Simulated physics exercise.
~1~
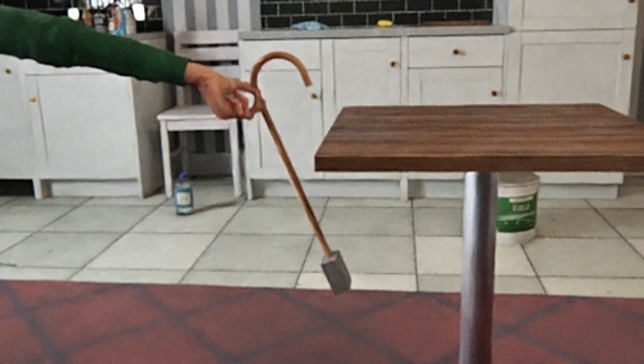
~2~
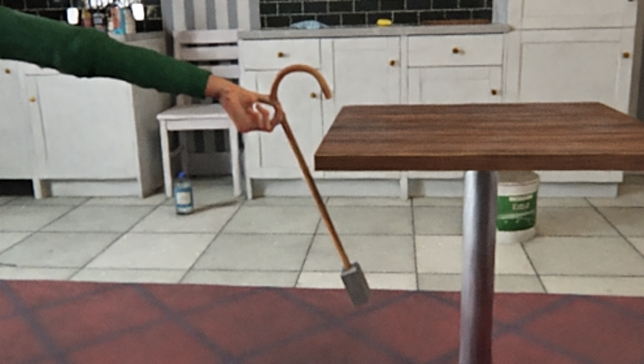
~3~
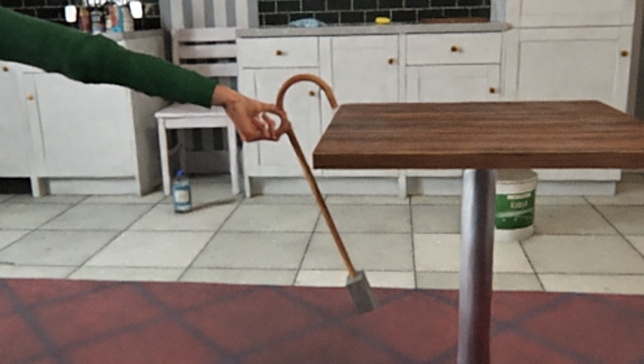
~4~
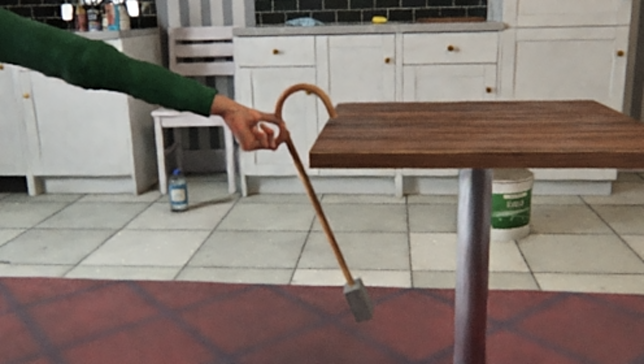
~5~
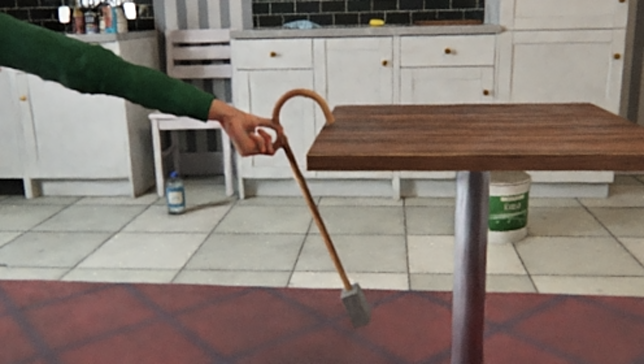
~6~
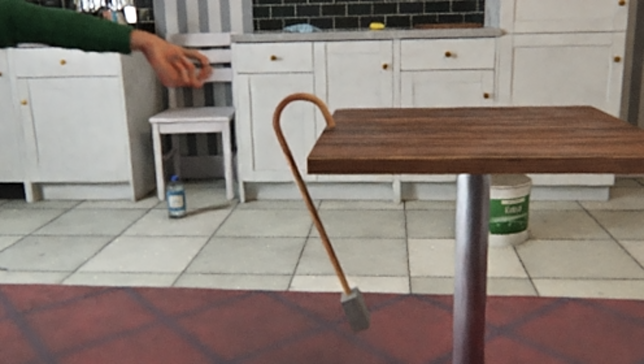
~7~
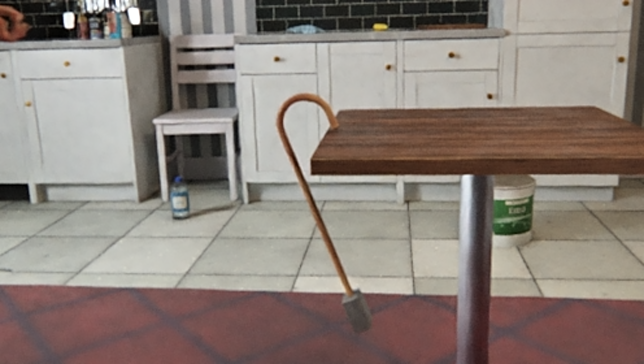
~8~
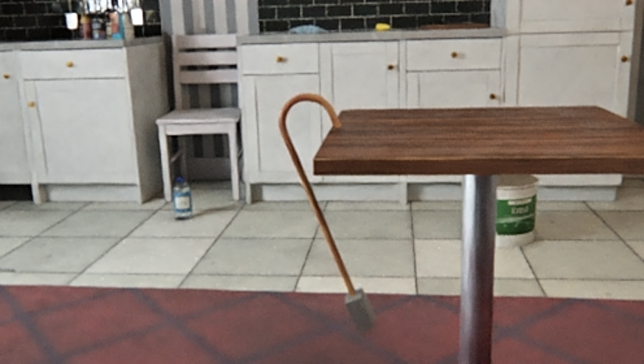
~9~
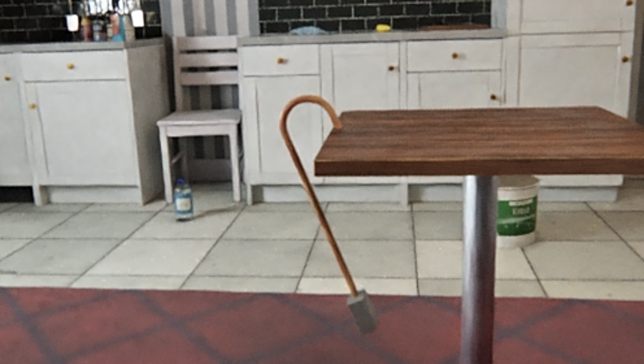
In a kitchen with white cupboards, a hand in a green sleeve moved a thin crooked stick with a grey end to the right, hooked it on a wooden table's edge, then let go and drew away left, leaving it hanging there.
